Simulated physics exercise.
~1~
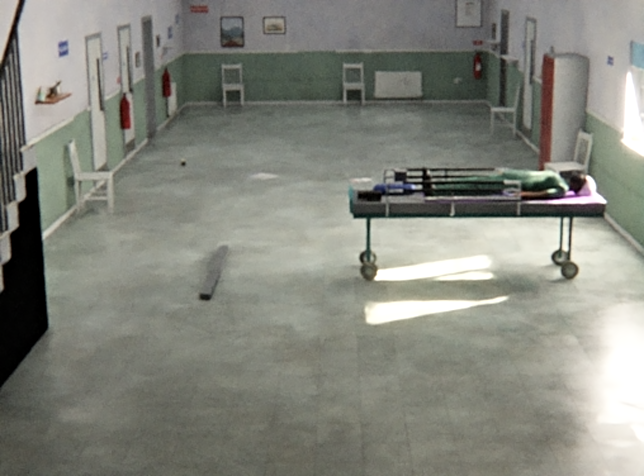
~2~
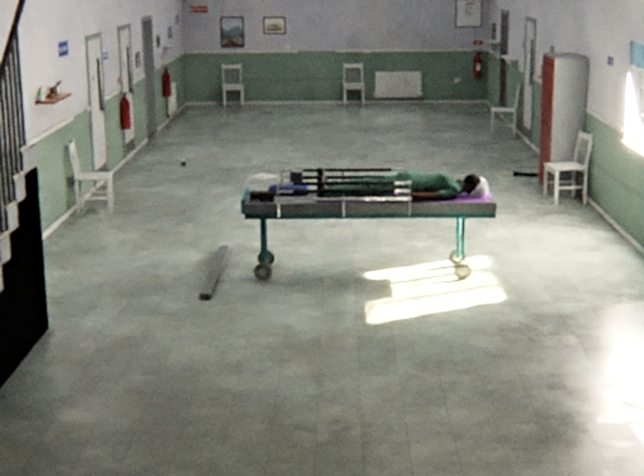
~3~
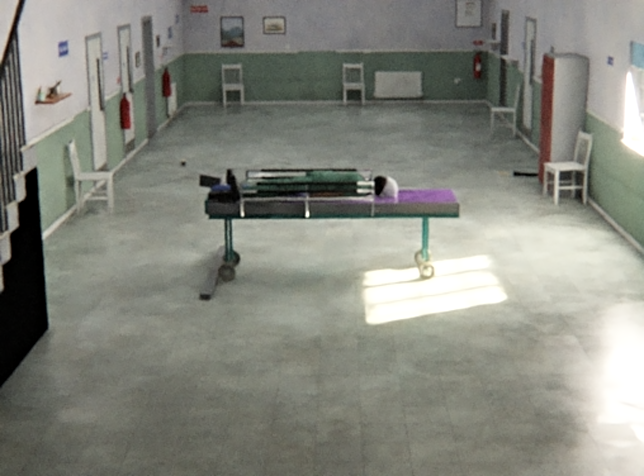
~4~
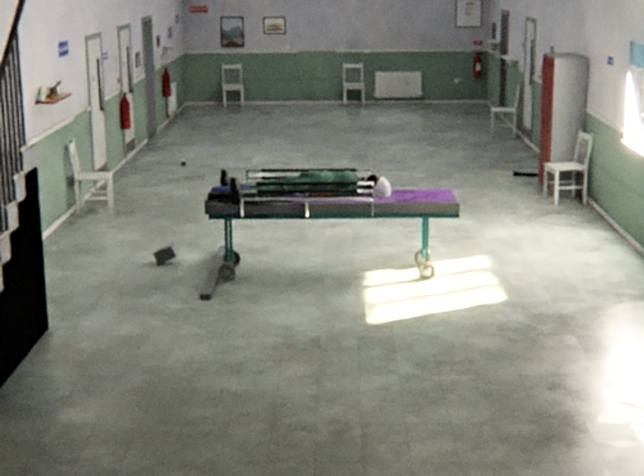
Hospital trolley rolling left and stopping at a floor sill, its rider sliding feet first and a boxy grey item dropping off.
